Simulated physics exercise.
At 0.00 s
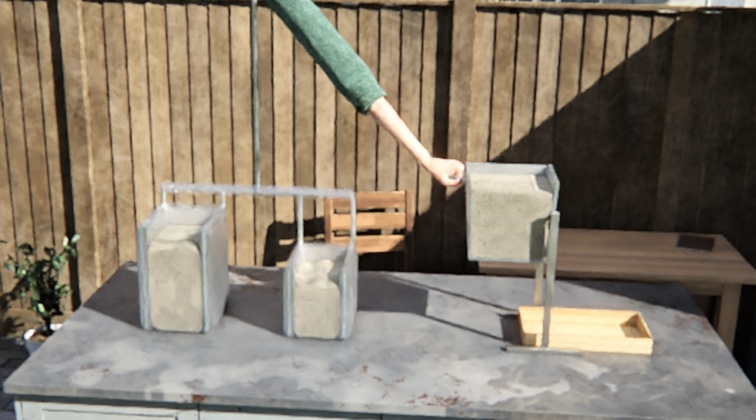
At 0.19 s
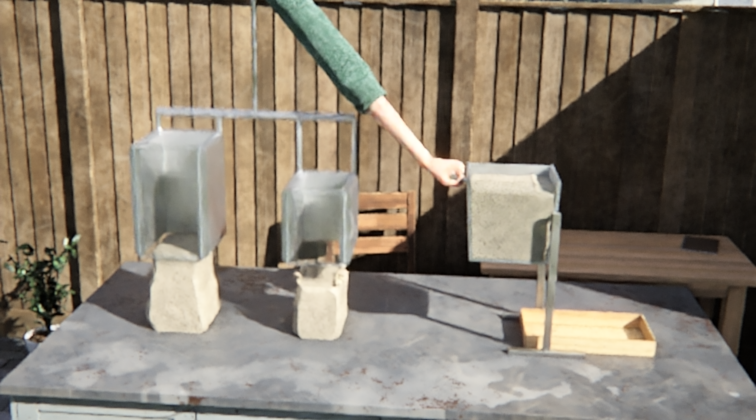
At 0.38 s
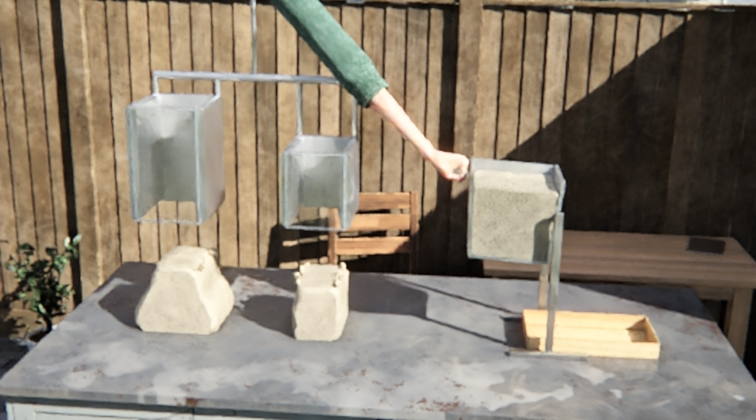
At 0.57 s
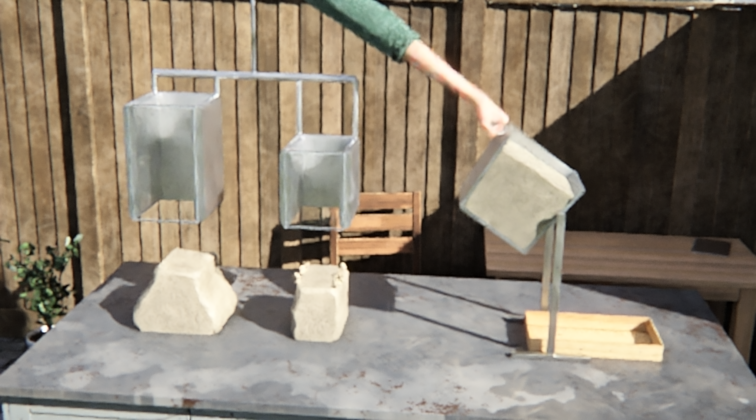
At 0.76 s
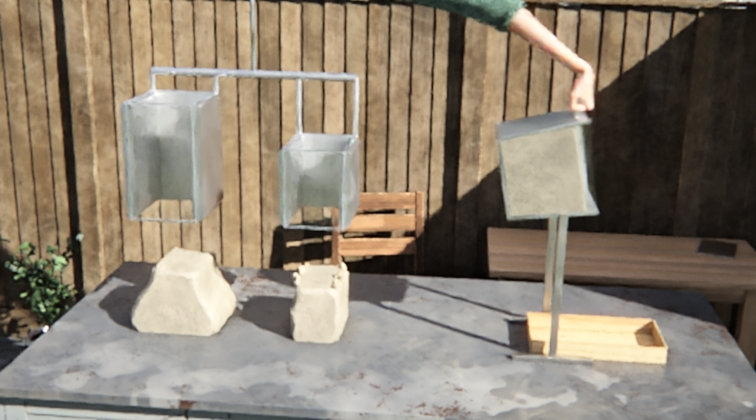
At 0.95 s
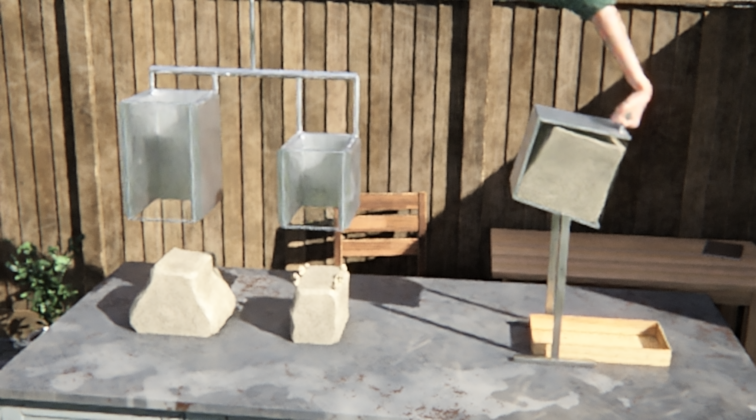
In a sunlit yard backed by a brown wooden fence, seen from the front and slightly above, a grey-topped table stands before a wooden chair and bench. Two clear boxes on a metal frame enclose pale beige blocks at left, and a box of beige mix sits on a post beside a wooden tray at right. The frame lifts, the larger left block slumps wider, and a green-sleeved arm turns the right box clockwise while the camera stays nearly still.
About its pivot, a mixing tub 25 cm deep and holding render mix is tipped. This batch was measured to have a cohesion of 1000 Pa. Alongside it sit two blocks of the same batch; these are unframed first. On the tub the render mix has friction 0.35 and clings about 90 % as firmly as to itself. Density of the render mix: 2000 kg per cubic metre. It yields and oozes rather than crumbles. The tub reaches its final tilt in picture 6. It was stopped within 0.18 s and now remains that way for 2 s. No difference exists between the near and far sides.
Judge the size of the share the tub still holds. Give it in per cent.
Some 36 per cent.
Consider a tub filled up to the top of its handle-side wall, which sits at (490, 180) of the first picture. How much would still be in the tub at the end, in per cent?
Roughly 55 %.
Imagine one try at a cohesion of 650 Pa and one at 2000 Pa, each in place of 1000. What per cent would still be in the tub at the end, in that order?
The two runs give near 25 % and near 100 % respectively.
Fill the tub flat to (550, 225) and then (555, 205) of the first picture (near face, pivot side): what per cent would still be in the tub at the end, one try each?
The first fill leaves 50 % in the tub and the second leaves 40 %.
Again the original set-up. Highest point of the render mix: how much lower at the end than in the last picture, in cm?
The top ends up some 15 cm below its level in the last picture.
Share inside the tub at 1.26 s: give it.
Roughly 40 per cent.
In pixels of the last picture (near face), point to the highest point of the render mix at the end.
It ends up highest close to (524, 177).
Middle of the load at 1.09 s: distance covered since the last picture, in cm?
Roughly 7 cm.
By 1.09 s, the tub is at 104 degrees and holds 76 %.
By 1.26 s, the tub is at 104 degrees and holds 40 %.
By 1.43 s, the tub is at 104 degrees and holds 36 %.
By 1.60 s, the tub is at 104 degrees and holds 36 %.
By 2.95 s, at the end, the tub is at 104 degrees and holds 36 %.
